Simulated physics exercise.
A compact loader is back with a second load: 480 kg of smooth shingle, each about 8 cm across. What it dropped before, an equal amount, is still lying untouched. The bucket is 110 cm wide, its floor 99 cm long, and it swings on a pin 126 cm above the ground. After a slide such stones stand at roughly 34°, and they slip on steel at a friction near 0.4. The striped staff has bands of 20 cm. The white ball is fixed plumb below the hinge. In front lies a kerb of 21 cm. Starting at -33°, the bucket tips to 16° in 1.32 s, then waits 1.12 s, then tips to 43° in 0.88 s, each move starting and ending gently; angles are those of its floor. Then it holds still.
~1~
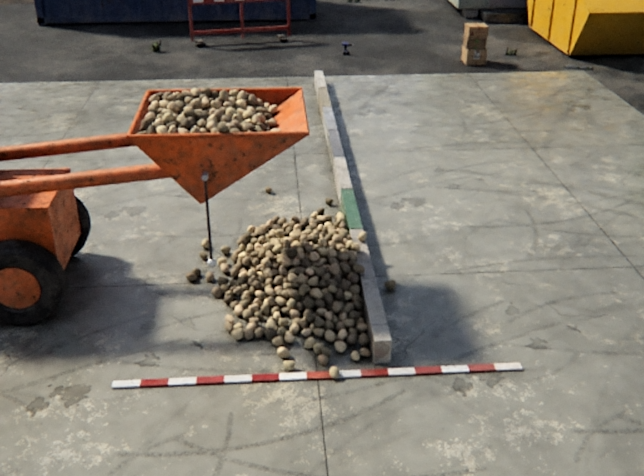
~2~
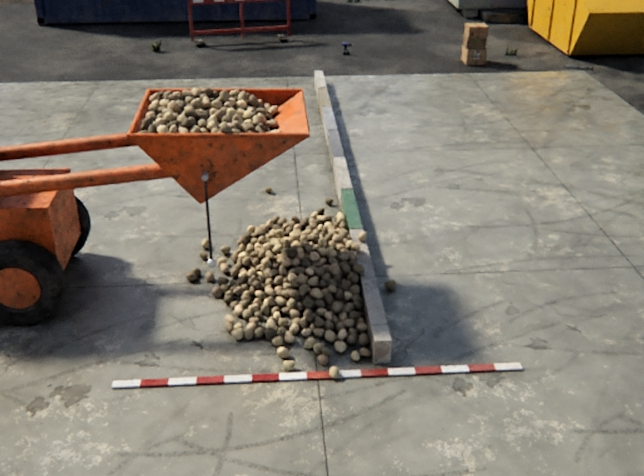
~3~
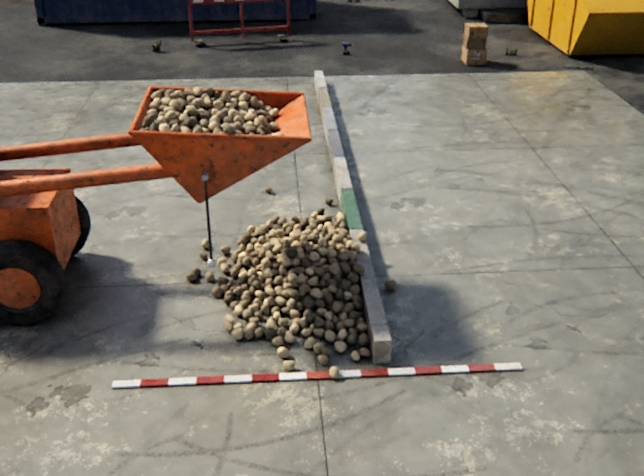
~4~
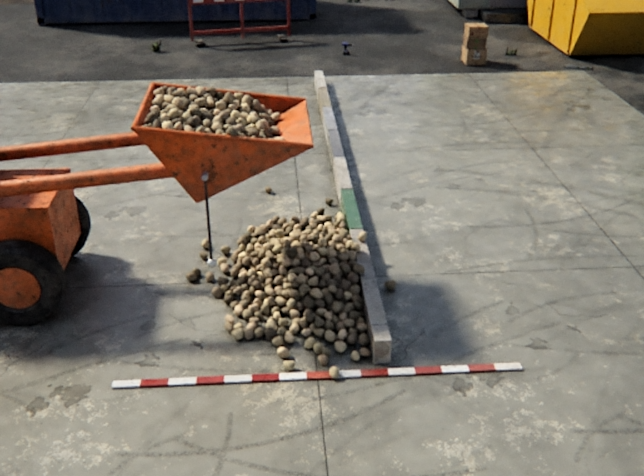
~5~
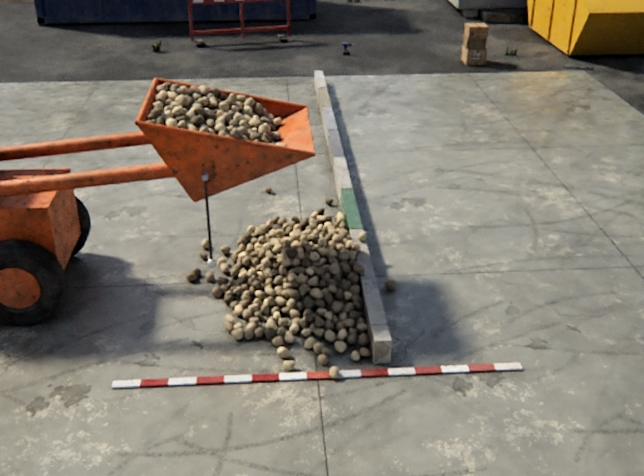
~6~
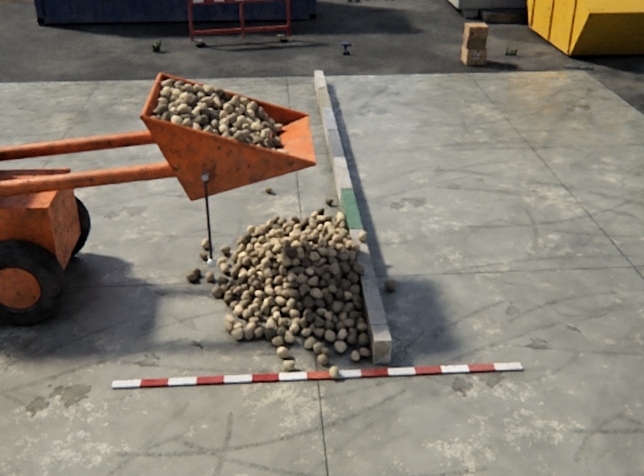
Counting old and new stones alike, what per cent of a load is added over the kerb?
Roughly 31 per cent of a load more.
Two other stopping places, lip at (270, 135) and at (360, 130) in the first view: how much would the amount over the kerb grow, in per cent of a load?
Near 5 per cent from the first place, 80 from the second.
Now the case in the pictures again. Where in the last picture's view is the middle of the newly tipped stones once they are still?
Near (339, 258).
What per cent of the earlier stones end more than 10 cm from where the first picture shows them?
About 5 per cent.
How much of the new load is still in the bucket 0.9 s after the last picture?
It holds some 90 per cent.
Then, 0.5 s after the last picture the floor is at 8°; in per cent of one load, 100 in the bucket, 100 on this side of the kerb; the foremost stones are at (358, 260).
Then, 0.9 s after the last picture the floor is at 16°; in per cent of one load, 90 in the bucket, 109 on this side of the kerb; the foremost stones are at (358, 260).
Then, 3.2 s after the last picture the floor is at 43°; in per cent of one load, 0 in the bucket, 170 on this side of the kerb, 30 over the kerb; the foremost stones are at (506, 258).
Then, 6.0 s after the last picture the floor is at 43°; in per cent of one load, 0 in the bucket, 169 on this side of the kerb, 31 over the kerb; the foremost stones are at (506, 258). Net gain over the kerb, 31.
